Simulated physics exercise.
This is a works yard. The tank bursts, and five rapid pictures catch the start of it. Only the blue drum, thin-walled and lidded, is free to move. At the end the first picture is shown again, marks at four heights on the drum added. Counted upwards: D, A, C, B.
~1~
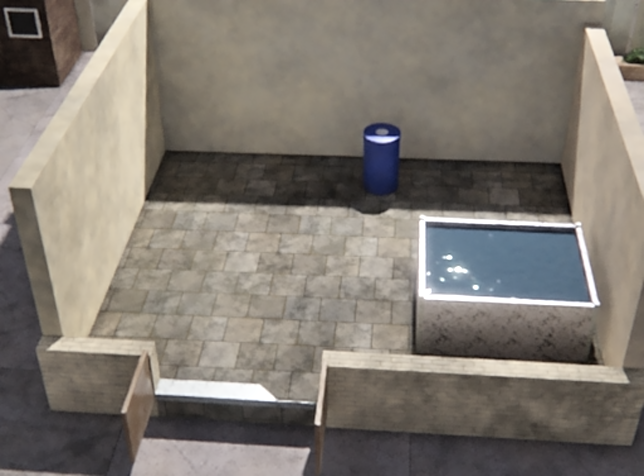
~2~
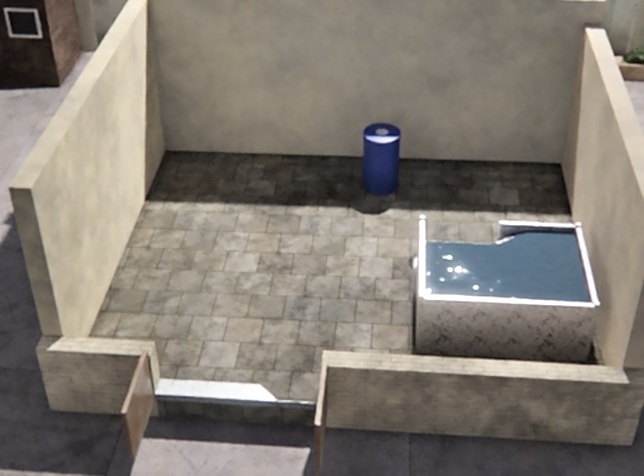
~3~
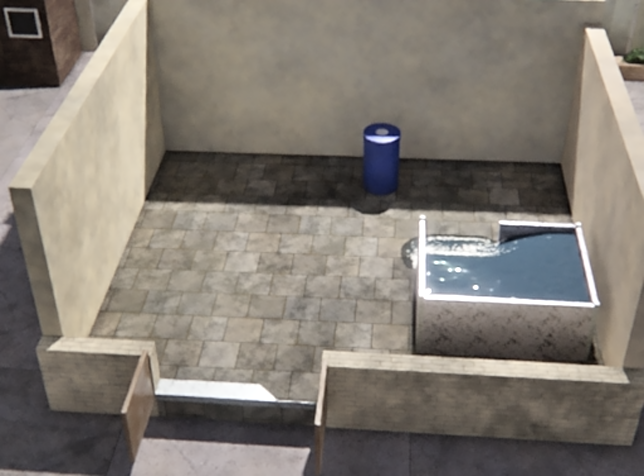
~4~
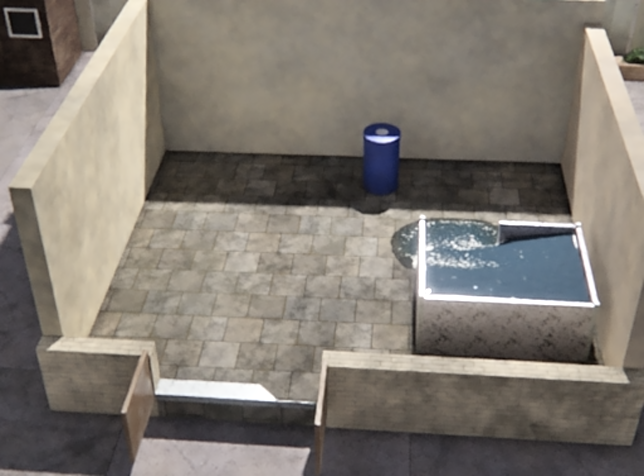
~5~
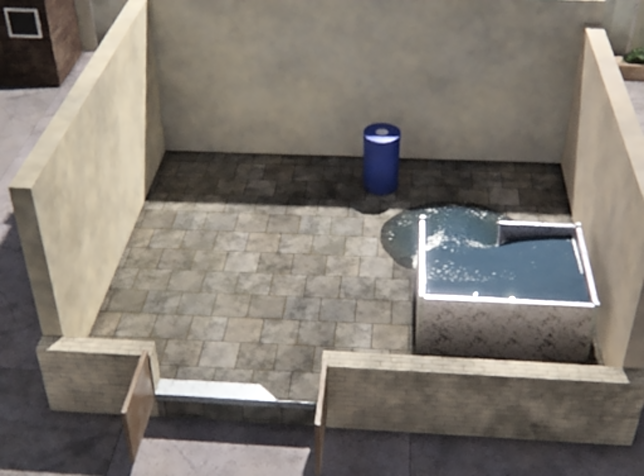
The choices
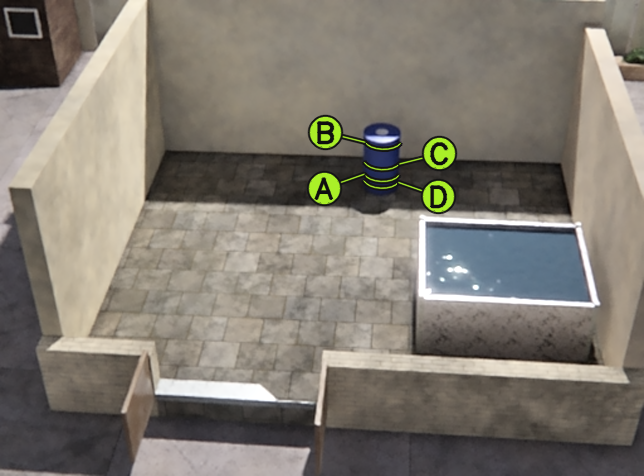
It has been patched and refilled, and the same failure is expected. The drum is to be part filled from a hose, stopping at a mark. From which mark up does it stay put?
Level C just does it.
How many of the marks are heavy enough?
Two.
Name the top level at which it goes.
Here it is level A.
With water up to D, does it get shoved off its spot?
Yes, that goes wrong.
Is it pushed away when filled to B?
No, that is safe.
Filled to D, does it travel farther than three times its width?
Yes.
On the marked copy, A at (381, 181); B at (382, 149); C at (381, 169); D at (380, 188); from the bottom up D, A, C, B.
With A, it is pushed about twice its own width away.
With B, it does not move.
With C, it does not move.
With D, it is pushed about 7 times its own width away.
